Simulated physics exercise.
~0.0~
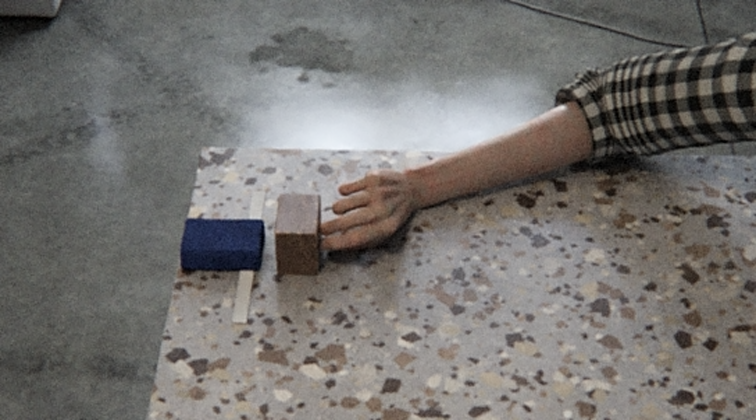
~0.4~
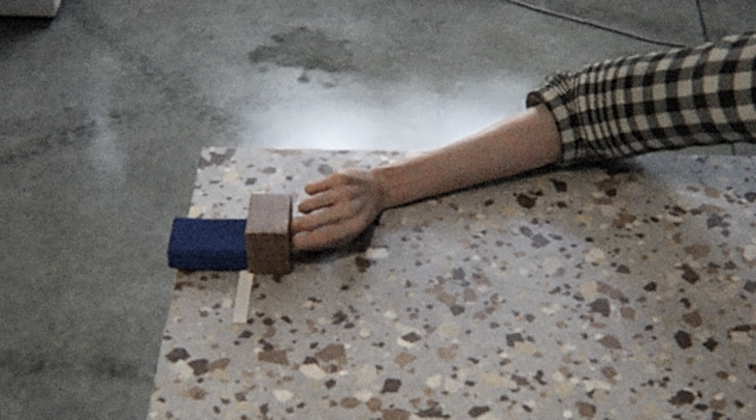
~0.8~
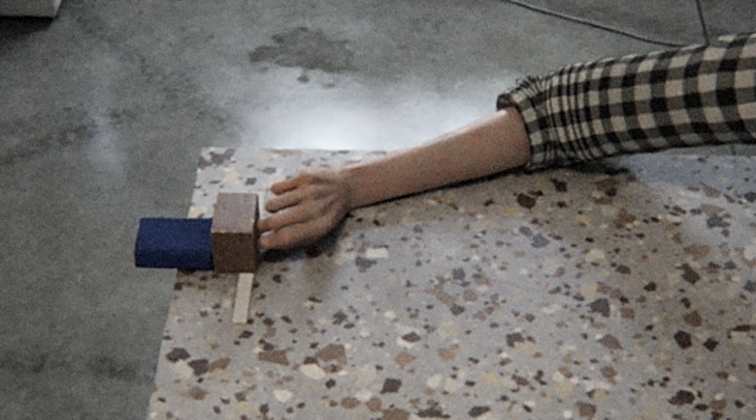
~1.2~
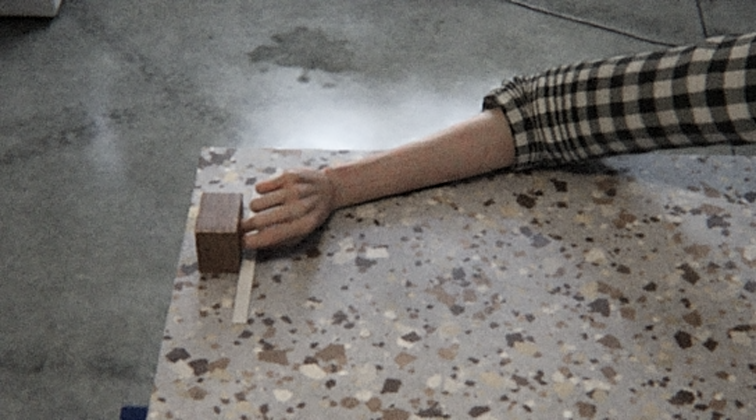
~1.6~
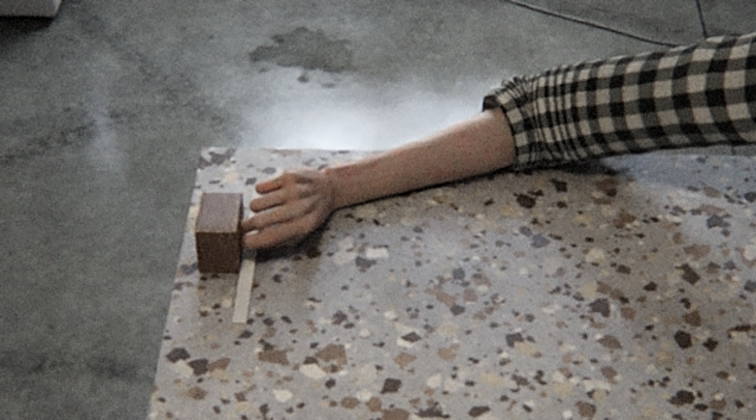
On a speckled stone surface above a concrete floor, a hand in a checked sleeve pushes an upright brown block leftward against a blue sponge, which slides past the edge and drops out of view, while the block stays upright near the edge with the hand beside it.
